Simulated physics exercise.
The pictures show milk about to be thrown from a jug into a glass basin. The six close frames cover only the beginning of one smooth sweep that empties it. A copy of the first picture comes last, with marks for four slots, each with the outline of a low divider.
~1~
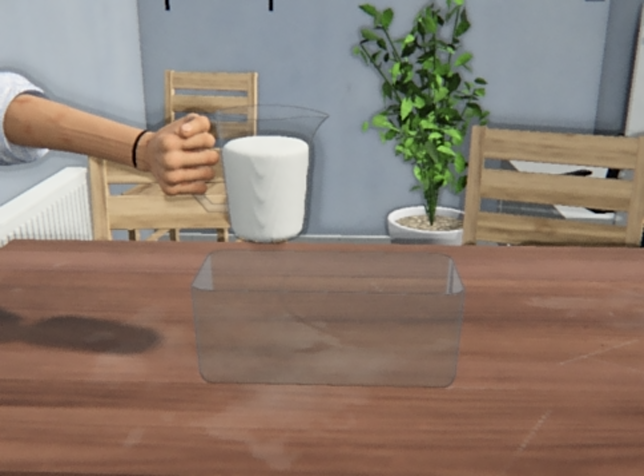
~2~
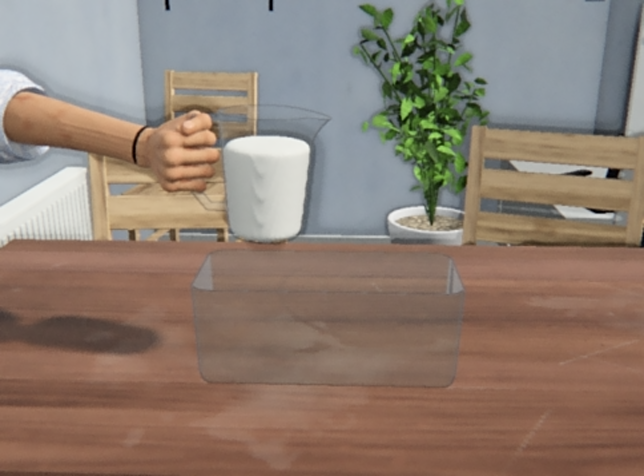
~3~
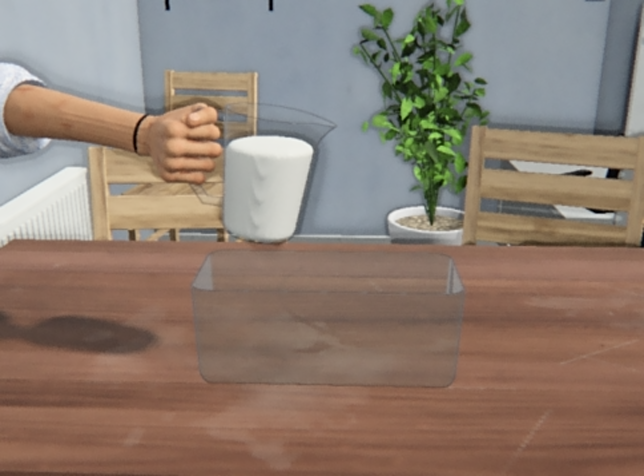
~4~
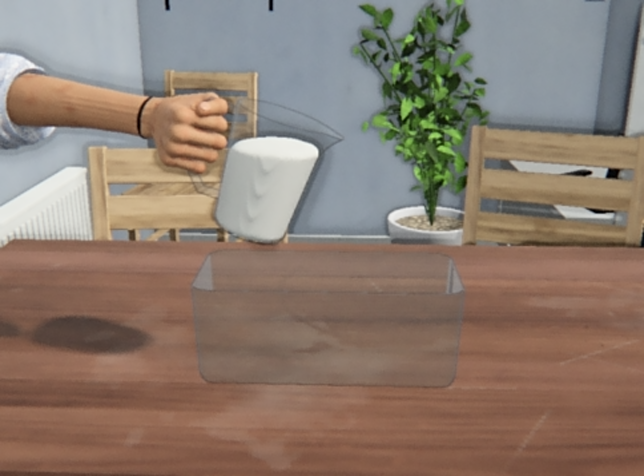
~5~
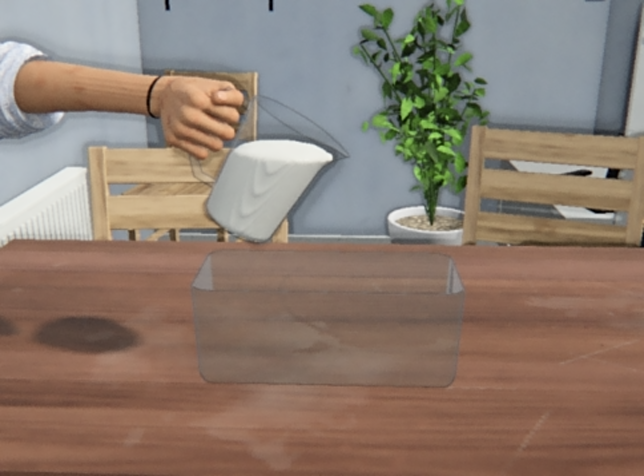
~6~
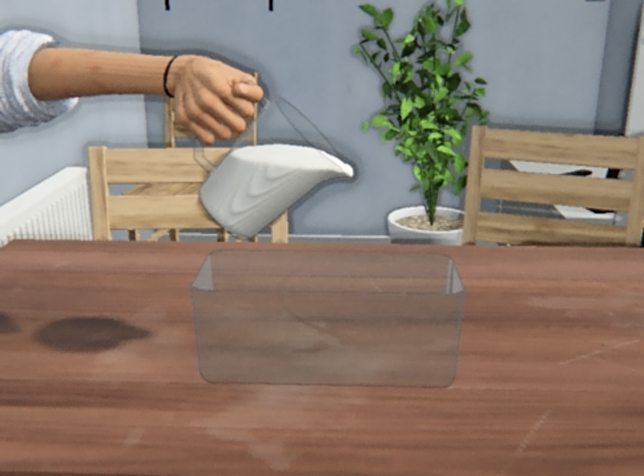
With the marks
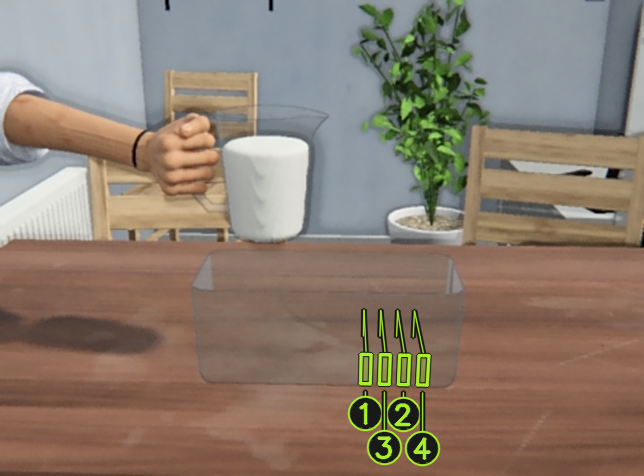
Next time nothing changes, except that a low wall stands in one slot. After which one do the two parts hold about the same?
Take 3.
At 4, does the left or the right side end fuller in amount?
The left one.
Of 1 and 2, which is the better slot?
That is slot 1.
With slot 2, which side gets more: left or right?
More ends on the left.
On the marked copy, 1 at (365, 391); 2 at (403, 392); 3 at (384, 391); 4 at (422, 392).
If 1 is chosen, about 22 % ends left of the wall and 76 % right of it.
If 2 is chosen, about 87 % ends left of the wall and 10 % right of it; 3 % is lost outside.
If 3 is chosen, about 48 % ends left of the wall and 51 % right of it.
If 4 is chosen, about 93 % ends left of the wall and 6 % right of it.
